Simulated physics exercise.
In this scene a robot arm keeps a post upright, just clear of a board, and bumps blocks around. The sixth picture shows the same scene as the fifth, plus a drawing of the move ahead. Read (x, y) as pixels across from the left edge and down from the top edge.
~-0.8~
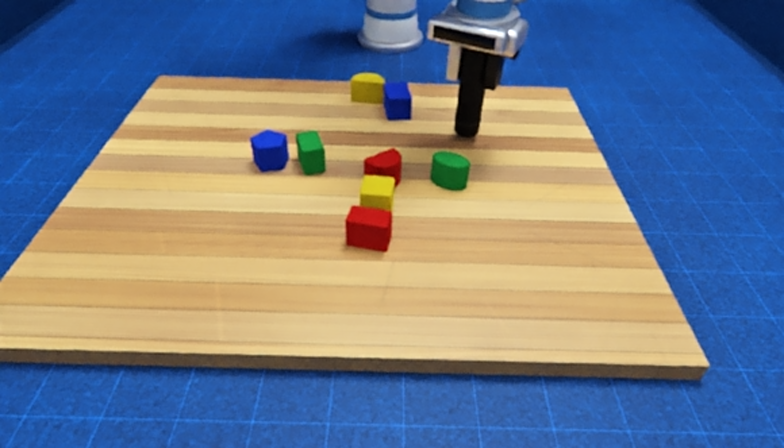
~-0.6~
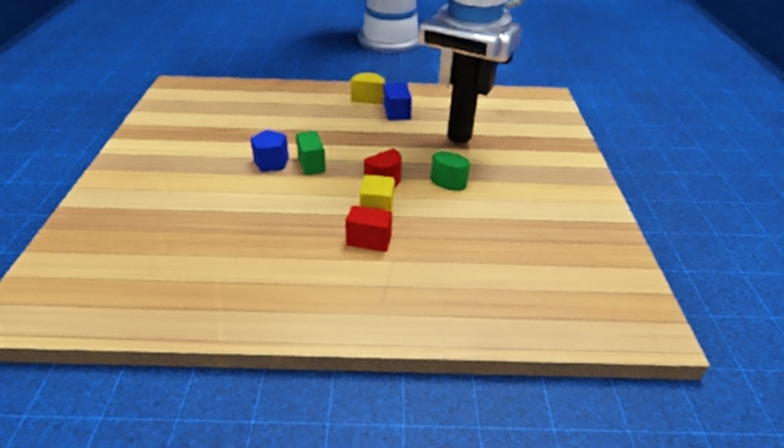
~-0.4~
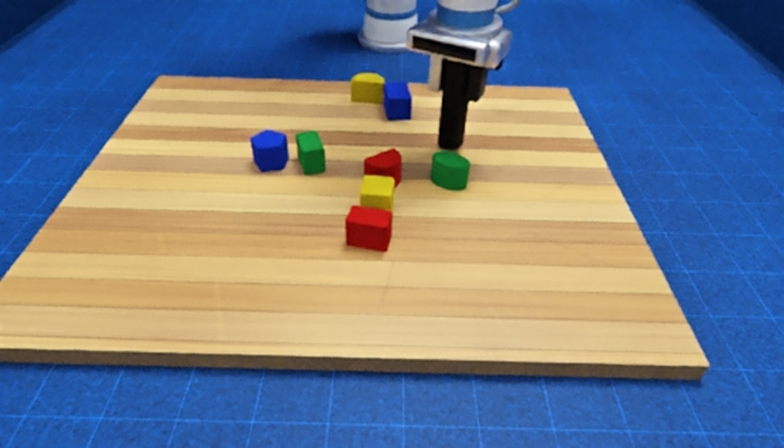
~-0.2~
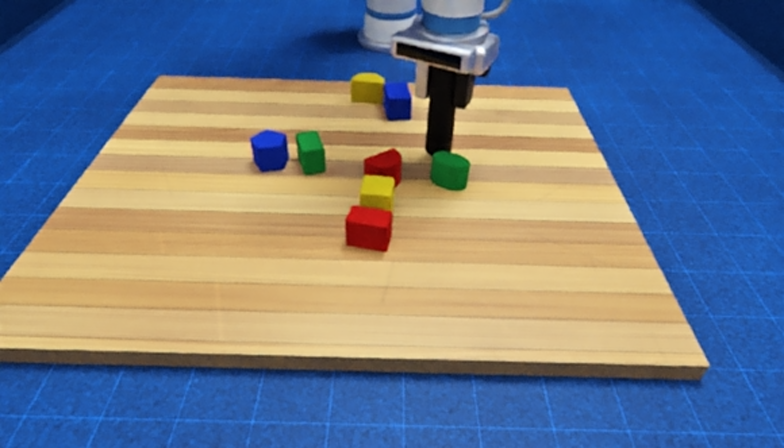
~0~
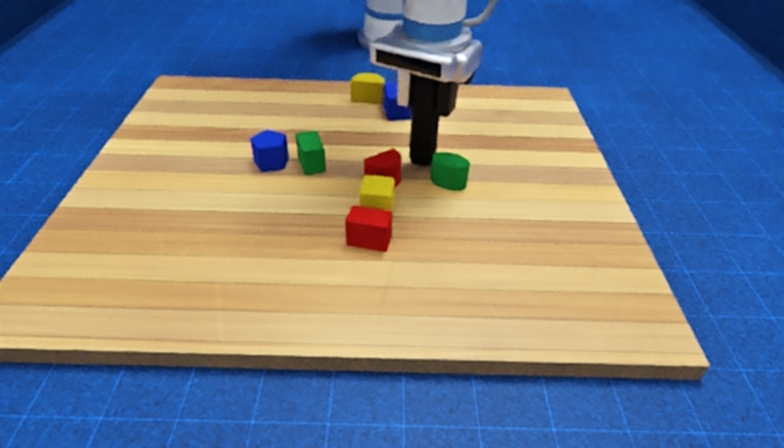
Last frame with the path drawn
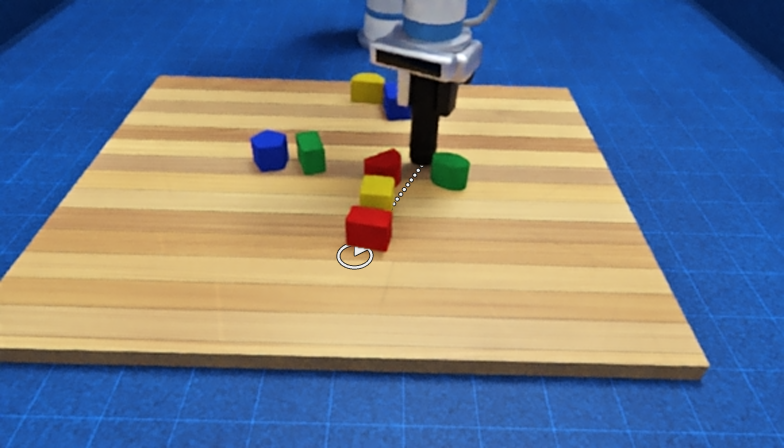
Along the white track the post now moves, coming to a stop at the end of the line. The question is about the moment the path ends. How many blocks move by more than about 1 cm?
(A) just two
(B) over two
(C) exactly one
Letter B.
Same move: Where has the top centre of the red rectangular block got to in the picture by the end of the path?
Around pixel (342, 251).
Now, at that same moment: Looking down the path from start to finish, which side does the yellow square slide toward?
Facing the way the path runs, start to end, you'll find the yellow square has shifted right.
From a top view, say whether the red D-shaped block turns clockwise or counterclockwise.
Seen from above, its turn is clockwise.
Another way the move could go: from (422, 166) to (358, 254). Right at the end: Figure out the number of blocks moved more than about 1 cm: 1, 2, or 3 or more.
Three or more blocks.
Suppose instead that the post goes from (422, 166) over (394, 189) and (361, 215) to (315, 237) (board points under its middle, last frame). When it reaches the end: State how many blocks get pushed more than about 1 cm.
The answer is three or more blocks.
The line goes in a line from (422, 166) to (355, 256).
The first path, step by step. One third of the way, post (403, 185); red D-shaped block (371, 163), turned 40° clockwise.
Two thirds of the way, post (381, 215); red rectangular block (366, 219), turned 15° anticlockwise; yellow square (348, 199), turned 70° clockwise; red D-shaped block (371, 163), turned 40° clockwise.
At the end, post (355, 248); red rectangular block (342, 251); yellow square (338, 203), turned 105° clockwise; red D-shaped block (371, 163), turned 40° clockwise; green oval block unmoved.
